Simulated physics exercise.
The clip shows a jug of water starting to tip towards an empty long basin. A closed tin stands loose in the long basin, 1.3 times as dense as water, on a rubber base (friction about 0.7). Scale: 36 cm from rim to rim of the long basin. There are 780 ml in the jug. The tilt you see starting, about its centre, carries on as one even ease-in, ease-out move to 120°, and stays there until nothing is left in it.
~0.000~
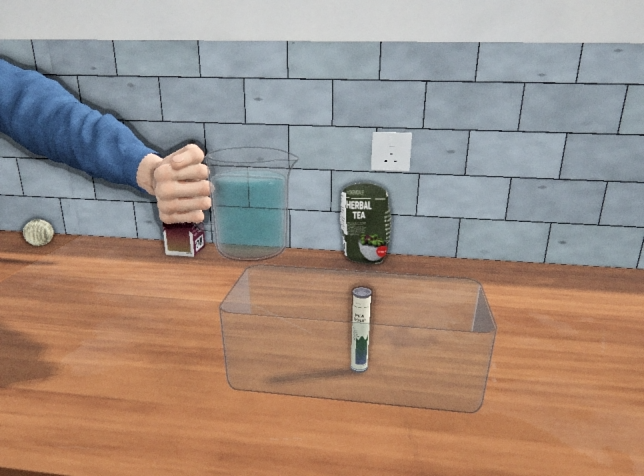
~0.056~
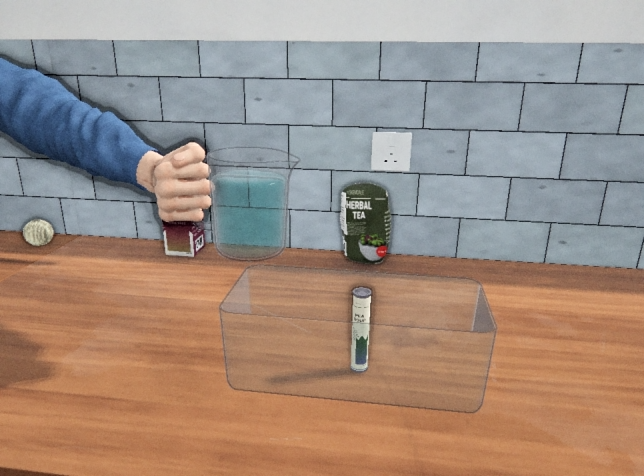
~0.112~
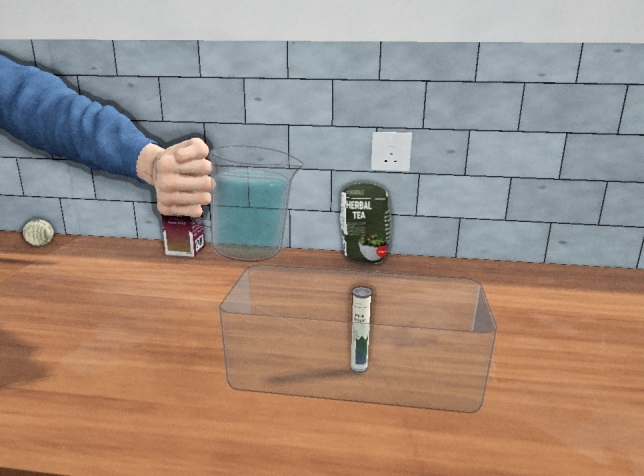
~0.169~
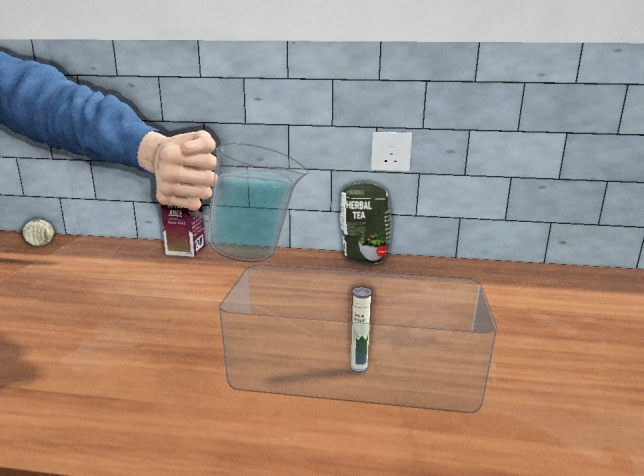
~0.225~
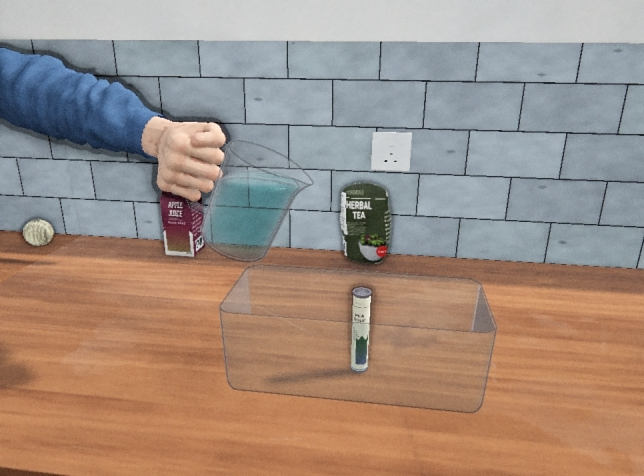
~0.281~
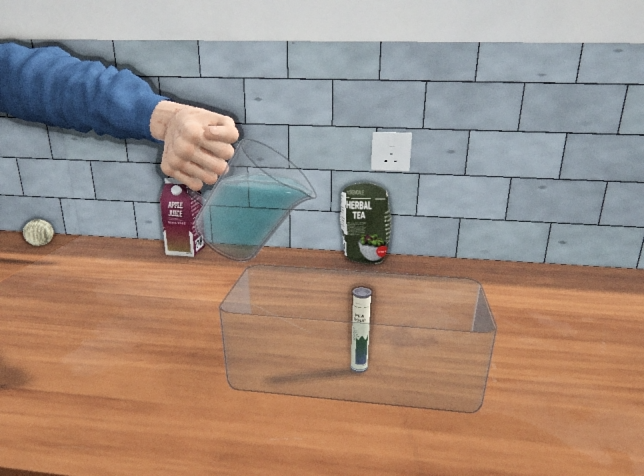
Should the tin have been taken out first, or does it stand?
The tin topples.
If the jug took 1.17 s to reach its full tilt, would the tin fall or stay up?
Then it goes over.
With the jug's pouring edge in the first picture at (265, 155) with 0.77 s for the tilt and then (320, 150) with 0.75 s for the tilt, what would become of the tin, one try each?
First it keeps standing; then it goes over.
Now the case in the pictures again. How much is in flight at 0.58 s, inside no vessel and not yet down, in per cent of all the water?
About 24 per cent.
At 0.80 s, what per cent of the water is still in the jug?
Some 7 per cent.
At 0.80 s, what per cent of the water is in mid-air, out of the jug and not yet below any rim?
About 7 per cent.
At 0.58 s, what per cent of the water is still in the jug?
Some 56 per cent.
By 0.58 s the tilt is 103° and 57 per cent is still to pour; the tin stands where it began.
By 0.80 s the tilt is 120° and 7 per cent is still to pour; the tin leans 60°.
By 1.02 s the tilt is 120° and 0 per cent is still to pour; the tin lies on its side.
By 1.27 s the tilt is 120° and 0 per cent is still to pour; the tin lies on its side.
At rest the tin lies on its side.
